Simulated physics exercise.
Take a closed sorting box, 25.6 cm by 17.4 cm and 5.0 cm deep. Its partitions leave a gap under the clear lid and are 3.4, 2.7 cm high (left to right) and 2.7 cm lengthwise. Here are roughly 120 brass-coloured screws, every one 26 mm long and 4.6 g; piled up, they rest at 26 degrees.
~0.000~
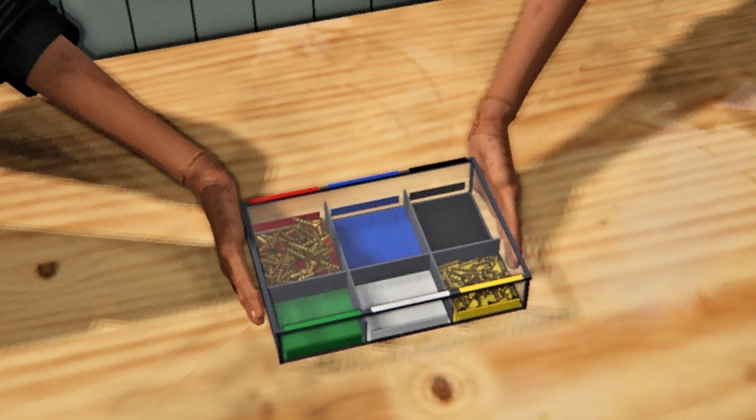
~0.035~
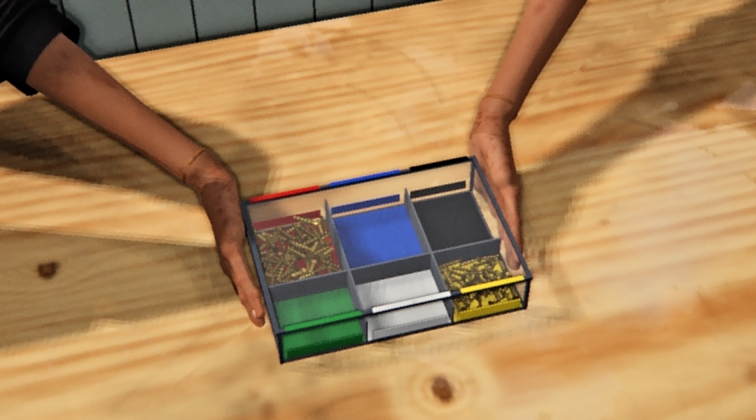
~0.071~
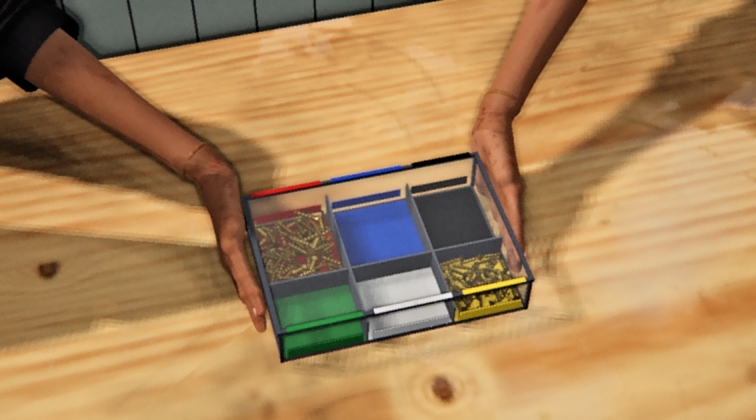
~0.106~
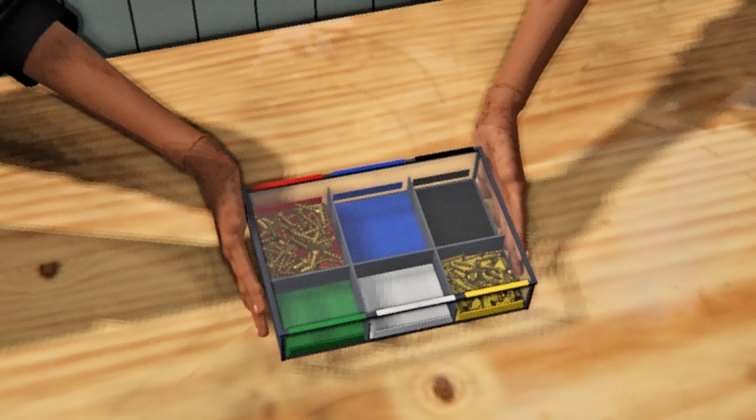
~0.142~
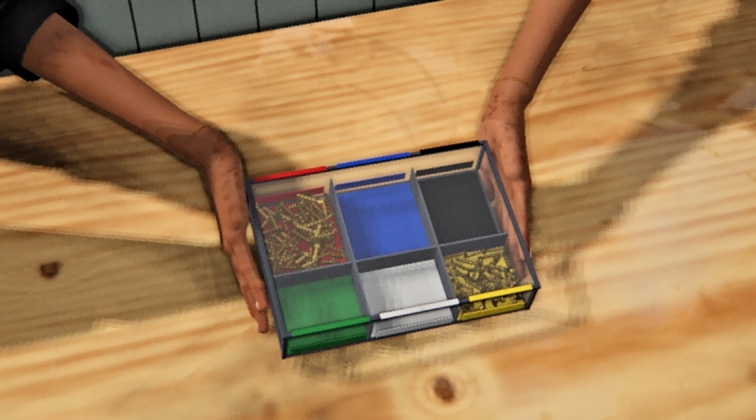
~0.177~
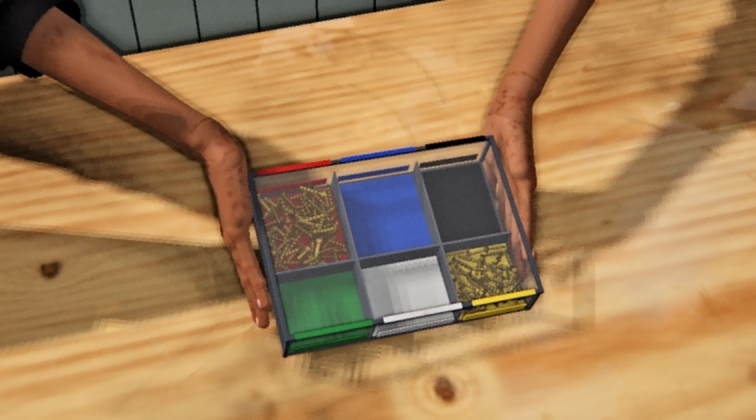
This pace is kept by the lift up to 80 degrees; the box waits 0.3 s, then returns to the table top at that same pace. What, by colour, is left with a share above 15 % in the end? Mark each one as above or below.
Marked: Red compartment above; blue compartment below; green compartment above; yellow compartment above; white compartment below; black compartment below.
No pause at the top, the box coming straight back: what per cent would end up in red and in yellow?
Then: Red 35, yellow 35.
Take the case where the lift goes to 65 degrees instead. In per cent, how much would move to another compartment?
Roughly 30 %.
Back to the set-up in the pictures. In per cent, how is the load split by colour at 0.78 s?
It splits as red 35, blue 0, green 30, yellow 35, white 5 and black 0 percent.
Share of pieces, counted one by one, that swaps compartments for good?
About 45 per cent.
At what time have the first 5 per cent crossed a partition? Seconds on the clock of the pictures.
Reading: T about 0.60 s.
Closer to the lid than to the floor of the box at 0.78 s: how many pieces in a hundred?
Around 40 %.
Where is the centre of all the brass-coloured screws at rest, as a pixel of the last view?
Approximately (352, 323) in the last view.
Then, at 0.78 s, tilt 80 degrees; red 35 %, green 30 %, yellow 35 %, white 5 %.
Then, at 1.17 s, tilt 46 degrees; red 20 %, green 40 %, yellow 35 %, white 5 %.
After 1.66 s, tilt 0 degrees; red 20 %, green 40 %, yellow 35 %, white 5 %.
At rest (2.2 s), red 20 %, blue 0 %, green 40 %, yellow 35 %, white 5 %, black 0 %.
